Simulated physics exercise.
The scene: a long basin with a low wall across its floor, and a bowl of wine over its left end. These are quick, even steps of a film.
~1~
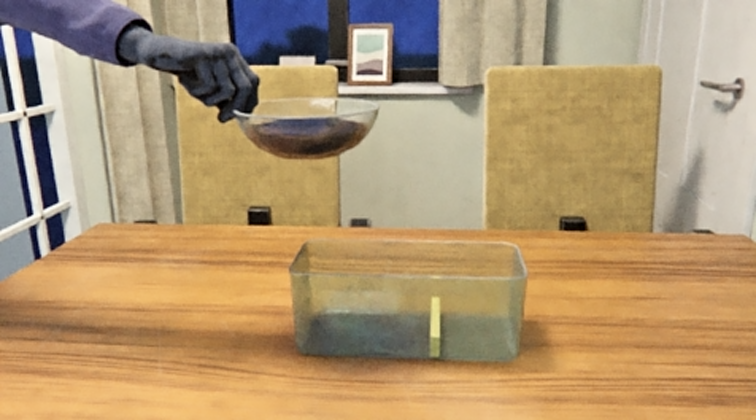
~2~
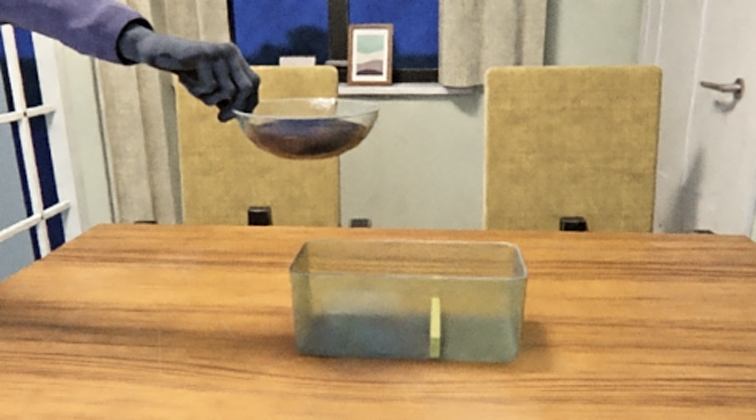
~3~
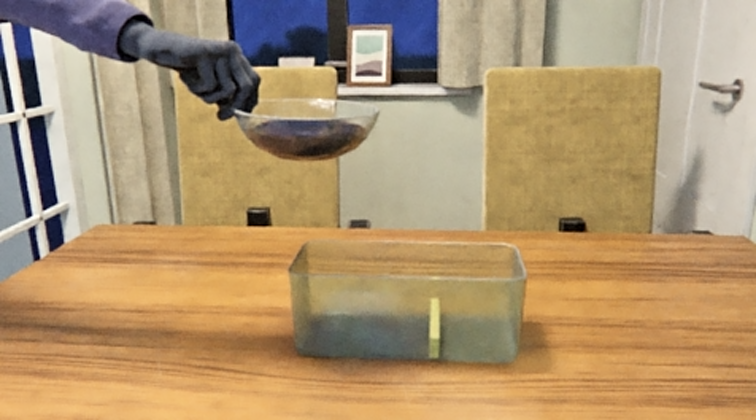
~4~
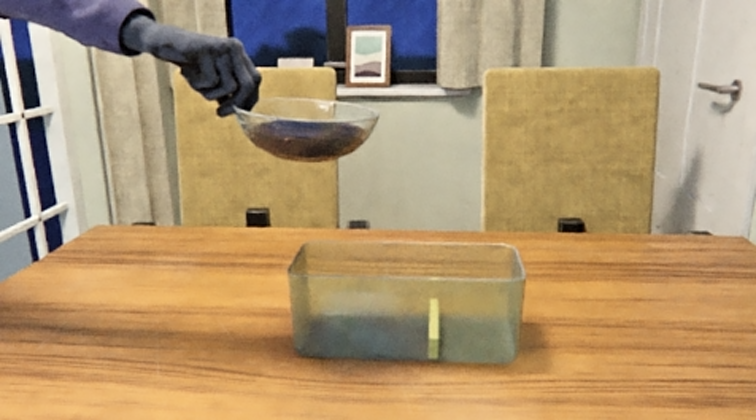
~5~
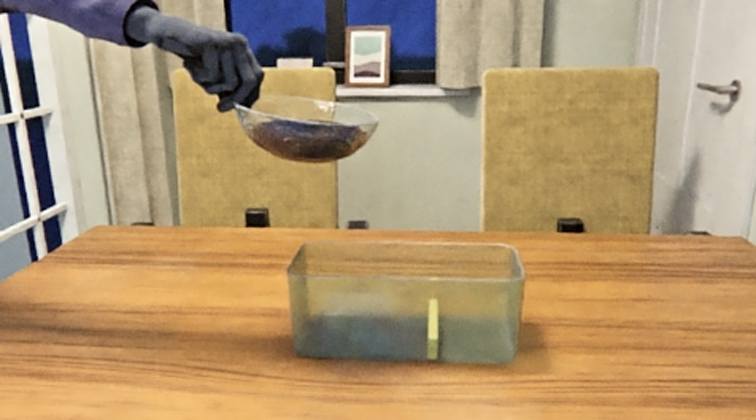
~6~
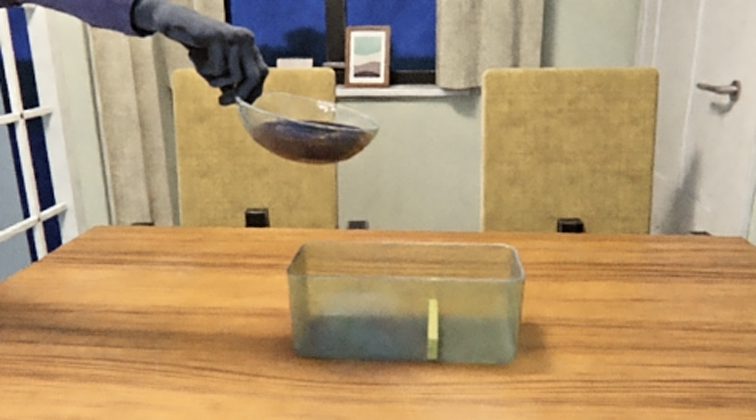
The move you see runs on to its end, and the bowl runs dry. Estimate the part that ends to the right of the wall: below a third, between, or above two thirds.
It comes to less than a third.
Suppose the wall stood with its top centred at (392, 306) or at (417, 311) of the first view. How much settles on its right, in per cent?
About 75 and 45 per cent.
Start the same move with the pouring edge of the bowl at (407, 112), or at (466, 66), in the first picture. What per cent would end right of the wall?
The first gives 55 %, the second 55 %.
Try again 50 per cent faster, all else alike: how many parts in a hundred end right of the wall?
About 15 per cent.
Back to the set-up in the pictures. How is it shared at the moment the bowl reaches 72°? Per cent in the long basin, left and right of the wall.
Some 25 per cent left and 5 right.
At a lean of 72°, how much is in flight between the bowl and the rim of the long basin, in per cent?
Near 50 %.
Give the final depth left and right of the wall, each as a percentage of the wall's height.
Near 60 on the left, 20 on the right.
A moment on, the bowl is tipped part way and 21 per cent is still to pour, 25 is left of the wall and 4 right of it.
Next, the bowl is tipped right over and 0 per cent is still to pour, 81 is left of the wall and 17 right of it.
Then the bowl is tipped right over and 0 per cent is still to pour, 81 is left of the wall and 18 right of it.
Later the bowl is tipped right over and 0 per cent is still to pour, 81 is left of the wall and 18 right of it.
At rest 81 per cent lies left of the wall, 18 right of it and 1 outside.
